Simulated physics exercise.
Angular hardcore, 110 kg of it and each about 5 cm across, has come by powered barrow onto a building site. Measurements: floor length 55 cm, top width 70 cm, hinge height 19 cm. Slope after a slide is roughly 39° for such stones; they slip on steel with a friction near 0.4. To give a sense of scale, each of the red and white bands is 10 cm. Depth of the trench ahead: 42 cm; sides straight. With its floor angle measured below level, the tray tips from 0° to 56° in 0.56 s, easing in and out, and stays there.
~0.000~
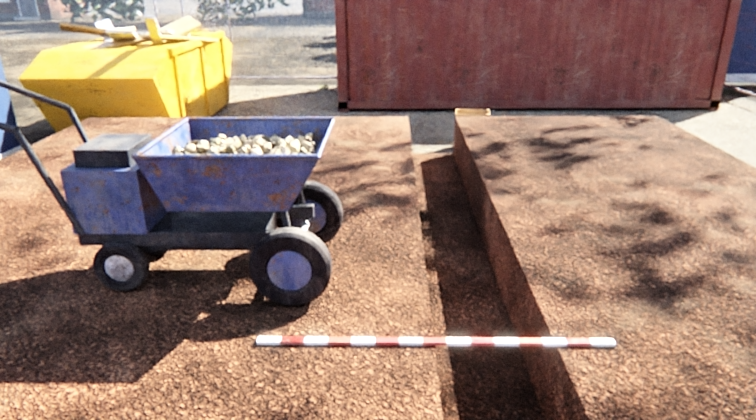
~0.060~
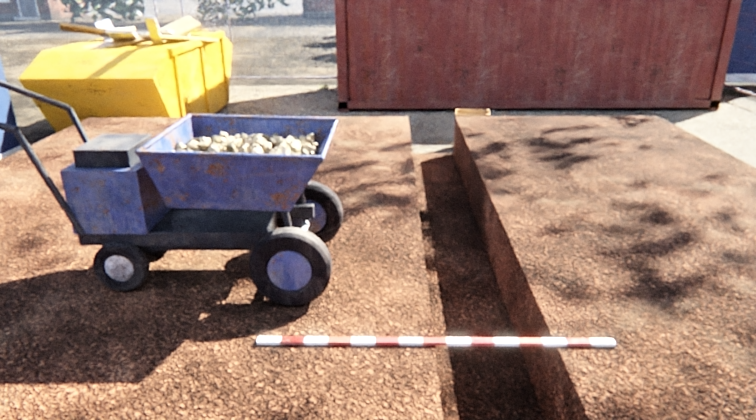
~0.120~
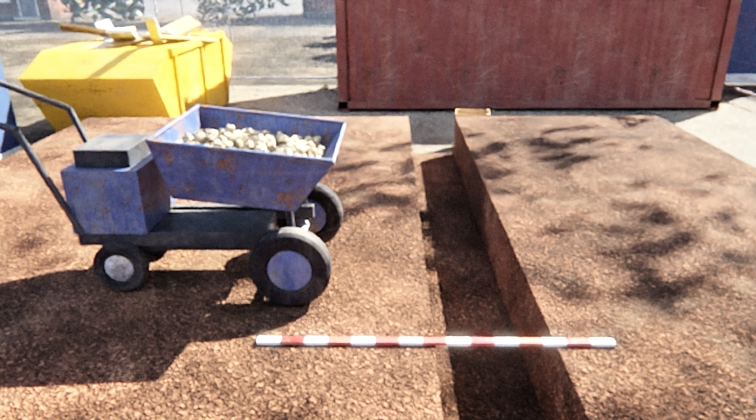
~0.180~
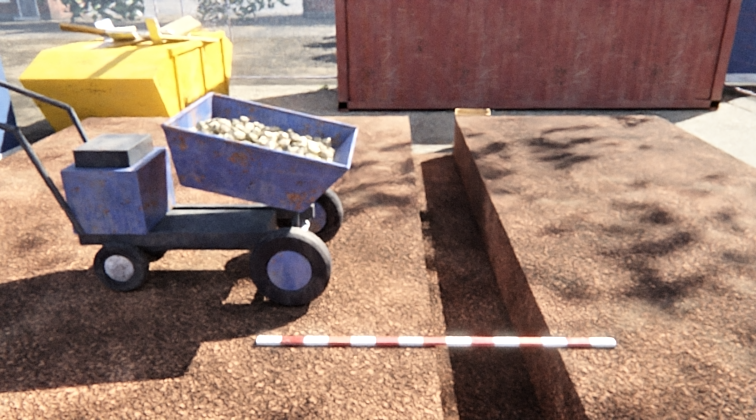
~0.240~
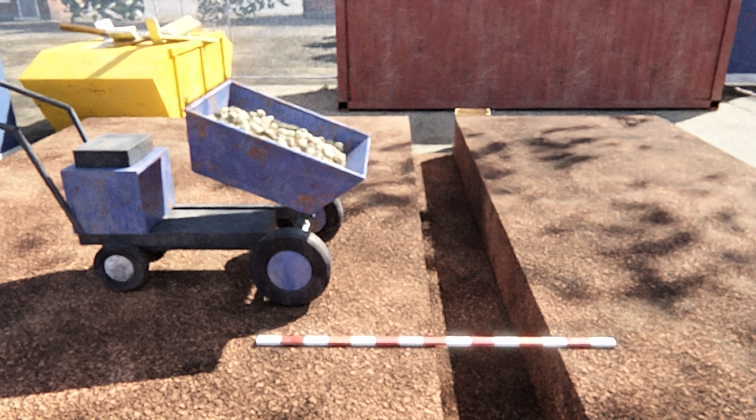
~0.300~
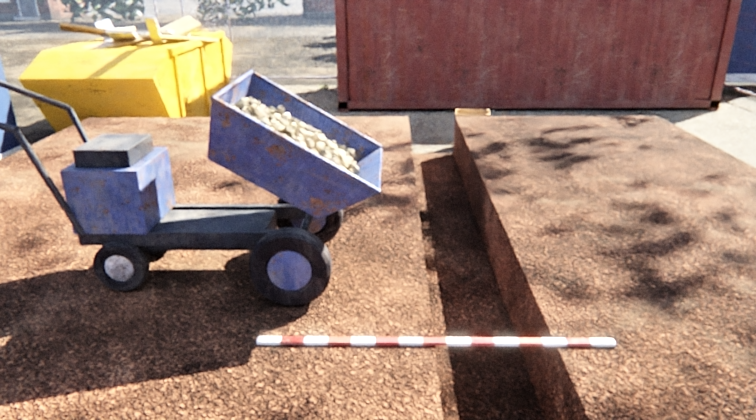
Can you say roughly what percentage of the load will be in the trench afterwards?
Roughly 29 per cent, I would say.
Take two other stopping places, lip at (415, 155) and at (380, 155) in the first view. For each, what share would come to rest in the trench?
Near 10 then near 25 percent.
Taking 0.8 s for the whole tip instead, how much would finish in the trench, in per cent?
About 15%.
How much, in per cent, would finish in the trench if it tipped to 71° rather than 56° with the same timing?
It would be near 75 per cent.
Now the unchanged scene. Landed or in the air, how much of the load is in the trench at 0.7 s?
About 0 per cent by then.
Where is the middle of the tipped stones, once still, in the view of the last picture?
Their middle lands near (487, 342).
After 0.4 s the floor is at 47°; 100 % in the tray; the foremost stones are at (374, 199).
After 0.7 s the floor is at 56°; 97 % in the tray, 2 % short of the trench, 2 % in the trench; the foremost stones are at (441, 231).
After 1.0 s the floor is at 56°; 73 % in the tray, 3 % short of the trench, 24 % in the trench; the foremost stones are at (517, 317).
After 3.0 s the floor is at 56°; 69 % in the tray, 1 % short of the trench, 29 % in the trench; the foremost stones are at (528, 326).
